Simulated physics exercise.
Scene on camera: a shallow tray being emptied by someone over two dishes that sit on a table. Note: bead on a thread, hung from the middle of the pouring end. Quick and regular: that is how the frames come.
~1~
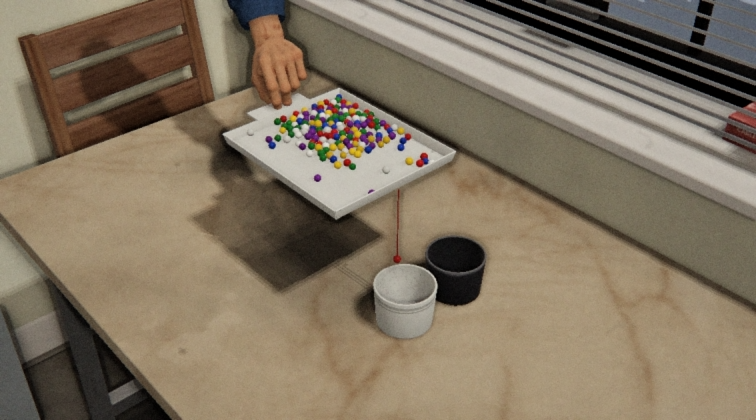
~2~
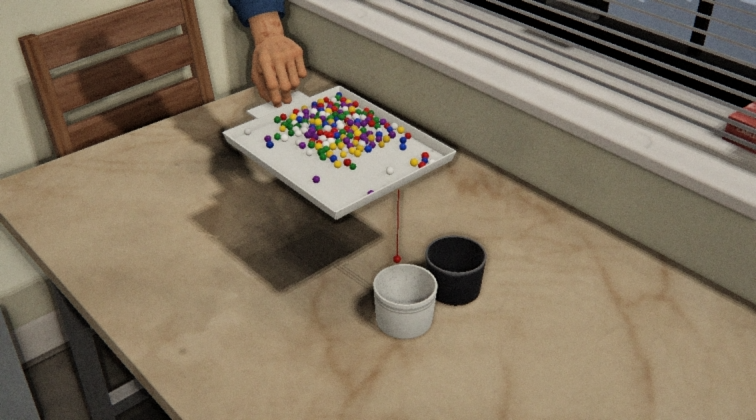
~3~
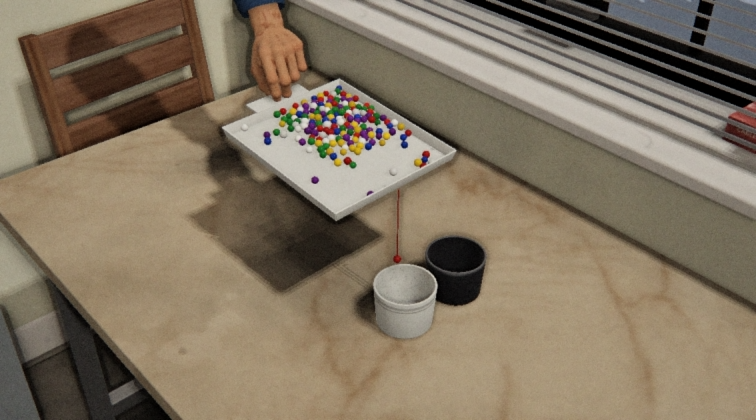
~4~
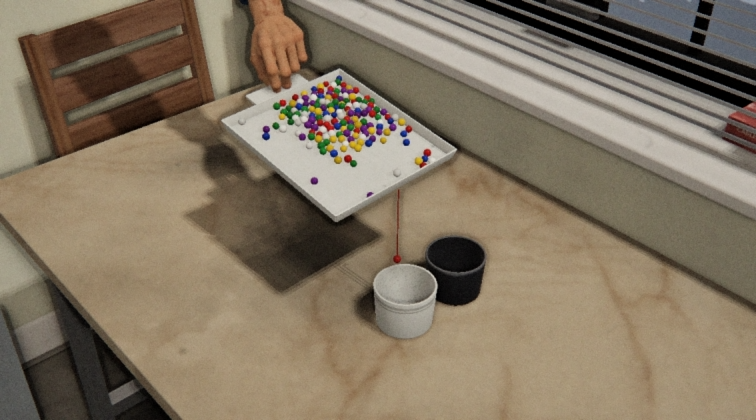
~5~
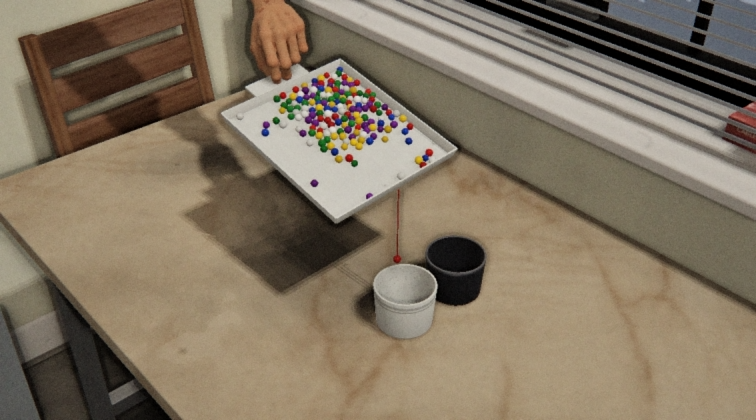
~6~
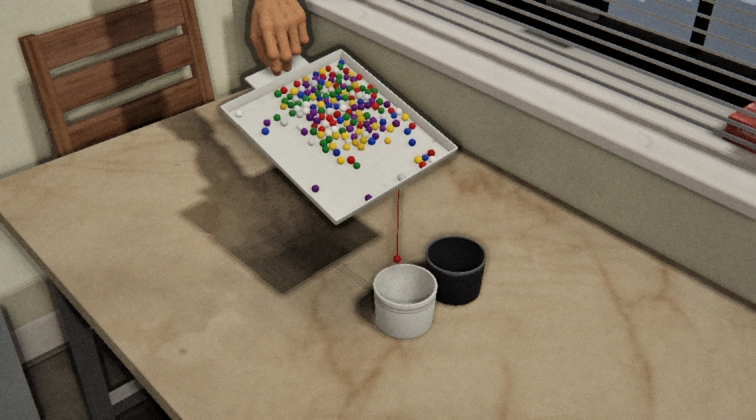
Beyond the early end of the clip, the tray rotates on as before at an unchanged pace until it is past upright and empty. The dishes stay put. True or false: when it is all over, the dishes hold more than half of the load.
False.
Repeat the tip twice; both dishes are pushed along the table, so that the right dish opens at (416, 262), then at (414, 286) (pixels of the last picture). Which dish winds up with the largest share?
In the first try it's the leftmost dish, and in the second it's the leftmost dish.
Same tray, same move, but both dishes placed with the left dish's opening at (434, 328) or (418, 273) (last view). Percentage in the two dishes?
Close to 0 in a hundred first, close to 0 in a hundred second.
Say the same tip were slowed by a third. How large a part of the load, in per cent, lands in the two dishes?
I'd say near 20 per cent.
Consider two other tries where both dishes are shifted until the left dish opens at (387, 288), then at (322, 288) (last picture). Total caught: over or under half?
Taking them in turn, it's short of half and then short of half.
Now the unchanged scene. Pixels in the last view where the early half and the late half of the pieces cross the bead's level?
The first part at (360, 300); the rest at (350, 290).
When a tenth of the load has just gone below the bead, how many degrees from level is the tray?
I'd put it at about 50 degrees.
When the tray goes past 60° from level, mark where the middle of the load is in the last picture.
Around (362, 214).
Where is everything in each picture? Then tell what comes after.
Corners of the pouring end at (336, 209) and (452, 151), level; middle of the load at (341, 128), round plastic beads; left dish at (426, 315); right dish at (476, 283); bead on its thread at (397, 259), in the first frame.
Corners of the pouring end at (336, 209) and (452, 151), level; middle of the load at (341, 127), in the second frame.
Corners of the pouring end at (336, 211) and (452, 150), tipped barely, lowest at the left corner; middle of the load at (341, 122), a stray few on the move, in the third frame.
Corners of the pouring end at (336, 213) and (453, 149), tipped a little, lowest at the left corner; middle of the load at (341, 116), a small part on the move, in the fourth frame.
Corners of the pouring end at (337, 215) and (453, 148), tipped a little, lowest at the left corner; middle of the load at (342, 111), a small part on the move, in the fifth frame.
Corners of the pouring end at (337, 217) and (454, 147), tipped clearly, lowest at the left corner; middle of the load at (343, 108), nearly all on the move; left dish at (426, 315); right dish at (476, 283), in the sixth frame.
Soon, tray tipped steeply; about two thirds on the tray; a small part in the left dish; about a quarter outside both; a small part in the air.
A while on, tray tipped right over; a stray few on the tray; a small part in the left dish; most outside both; a small part in the air.
Towards the end, tray tipped past a quarter turn; a small part in the left dish; most outside both.
Finally, tray tipped past a quarter turn; a small part in the left dish; none in the right dish; most outside both.
